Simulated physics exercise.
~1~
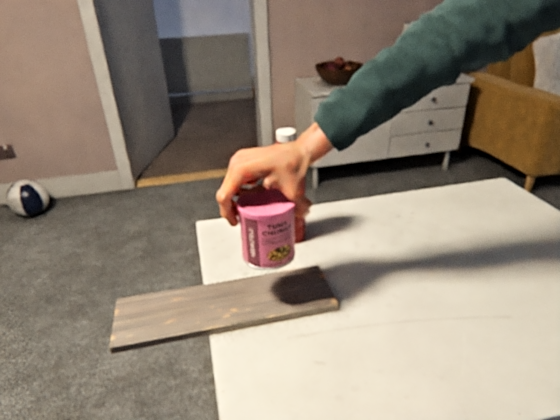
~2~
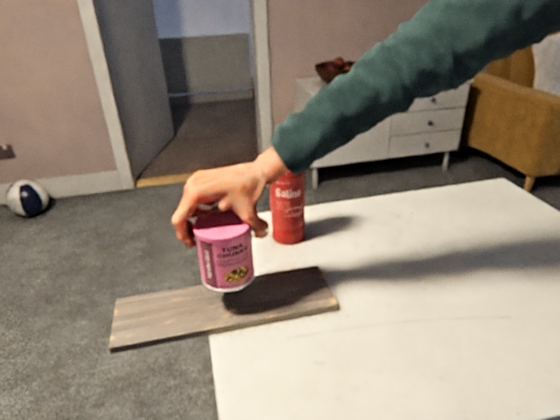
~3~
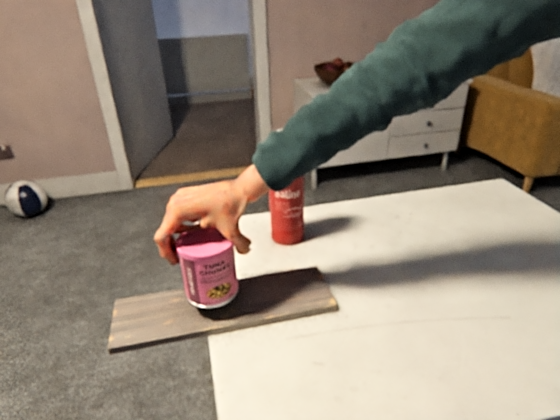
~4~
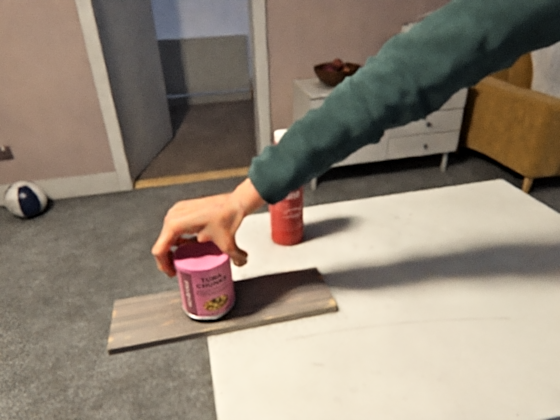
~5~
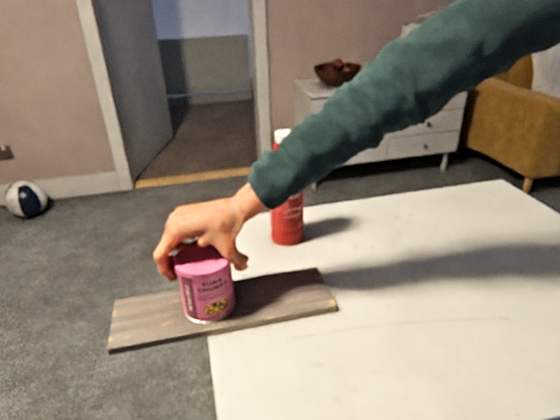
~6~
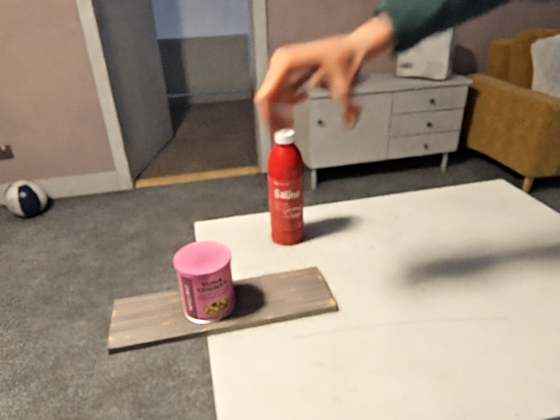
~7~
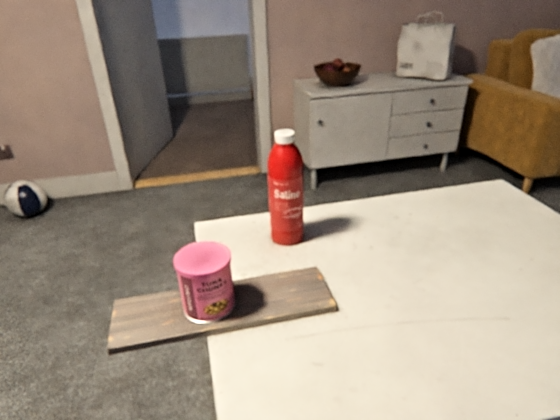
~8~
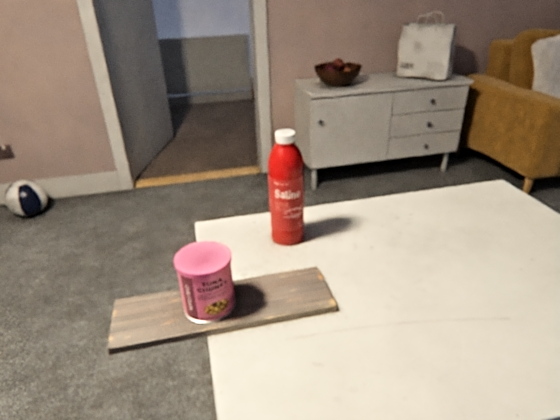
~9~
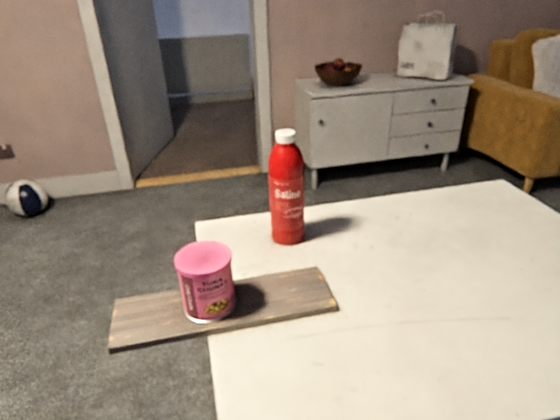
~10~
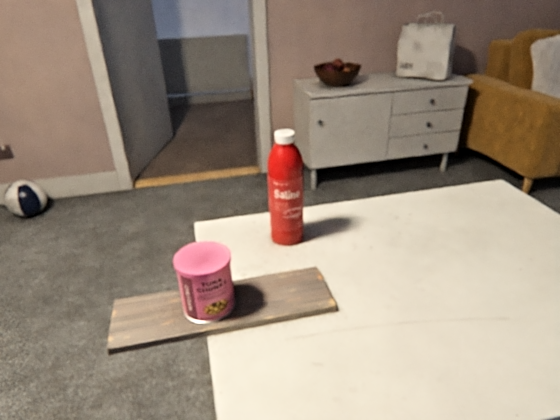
A hand lowered a pink tin leftward onto a grey plank that jutted past the edge of a white table, near a red bottle, then let go and drew back, and the plank stayed put with the tin resting on it.
